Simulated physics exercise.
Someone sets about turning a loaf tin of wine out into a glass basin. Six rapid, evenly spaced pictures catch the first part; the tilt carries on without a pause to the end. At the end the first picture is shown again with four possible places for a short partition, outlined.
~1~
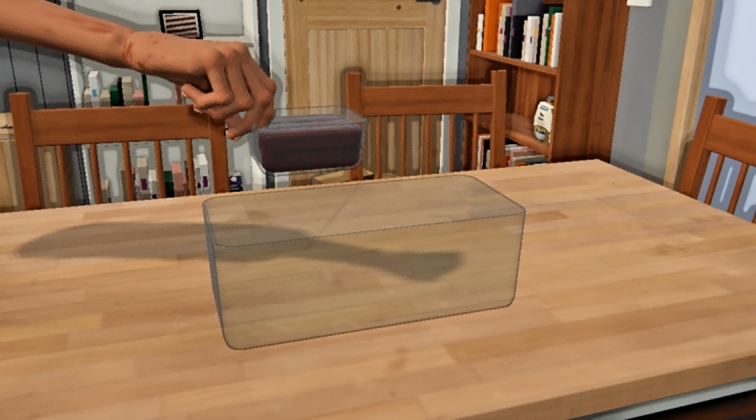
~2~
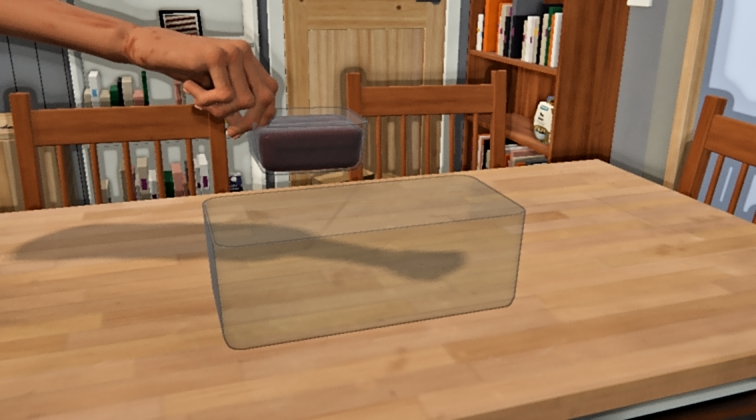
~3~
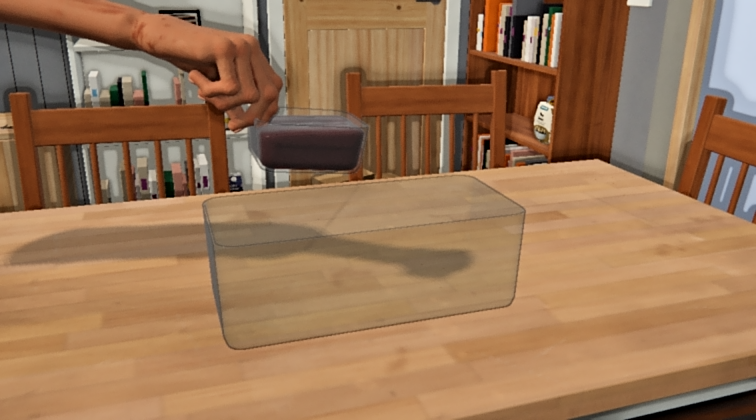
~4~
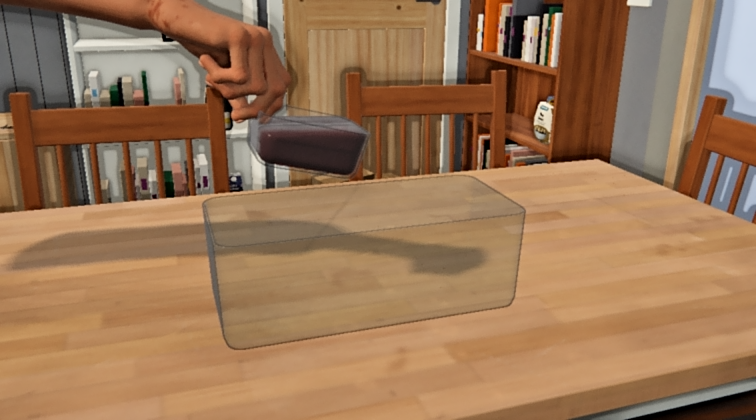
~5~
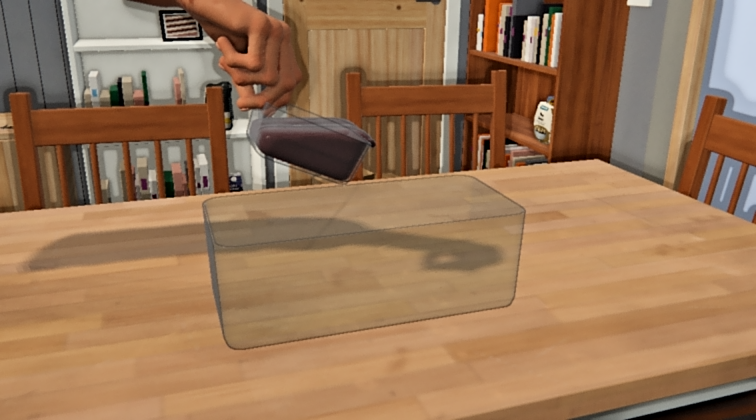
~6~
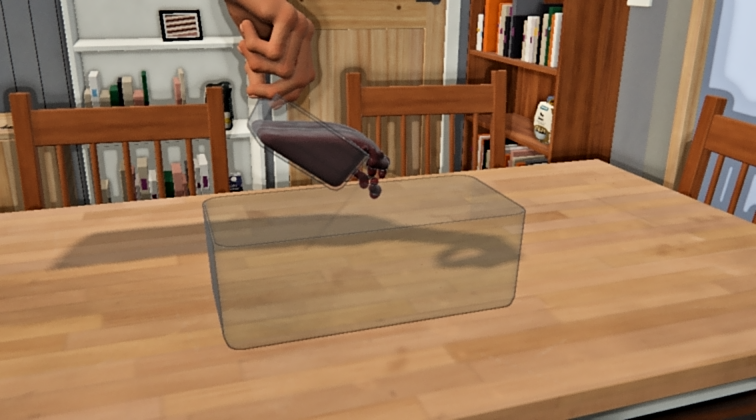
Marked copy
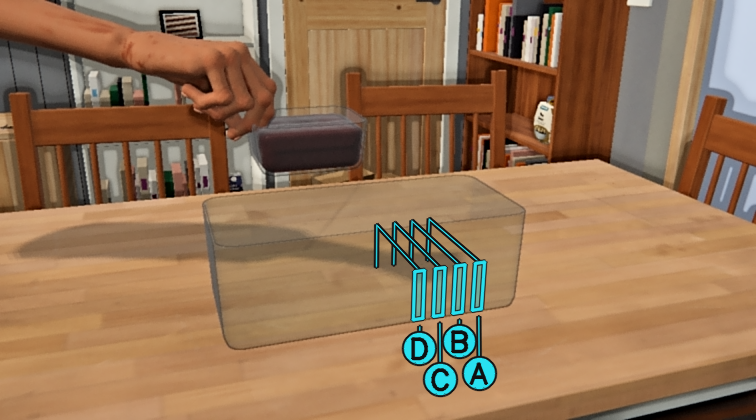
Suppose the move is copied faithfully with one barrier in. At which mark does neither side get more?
Slot D does it best.
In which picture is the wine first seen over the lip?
In picture 5.
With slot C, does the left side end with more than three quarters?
Yes.
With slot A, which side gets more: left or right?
More ends on the left.
On the marked copy, A at (478, 316); B at (459, 320); C at (439, 323); D at (419, 326).
For slot A, about 98 % ends left of the wall and 1 % right of it.
For slot B, about 98 % ends left of the wall and 2 % right of it.
For slot C, about 96 % ends left of the wall and 3 % right of it.
For slot D, about 50 % ends left of the wall and 50 % right of it.
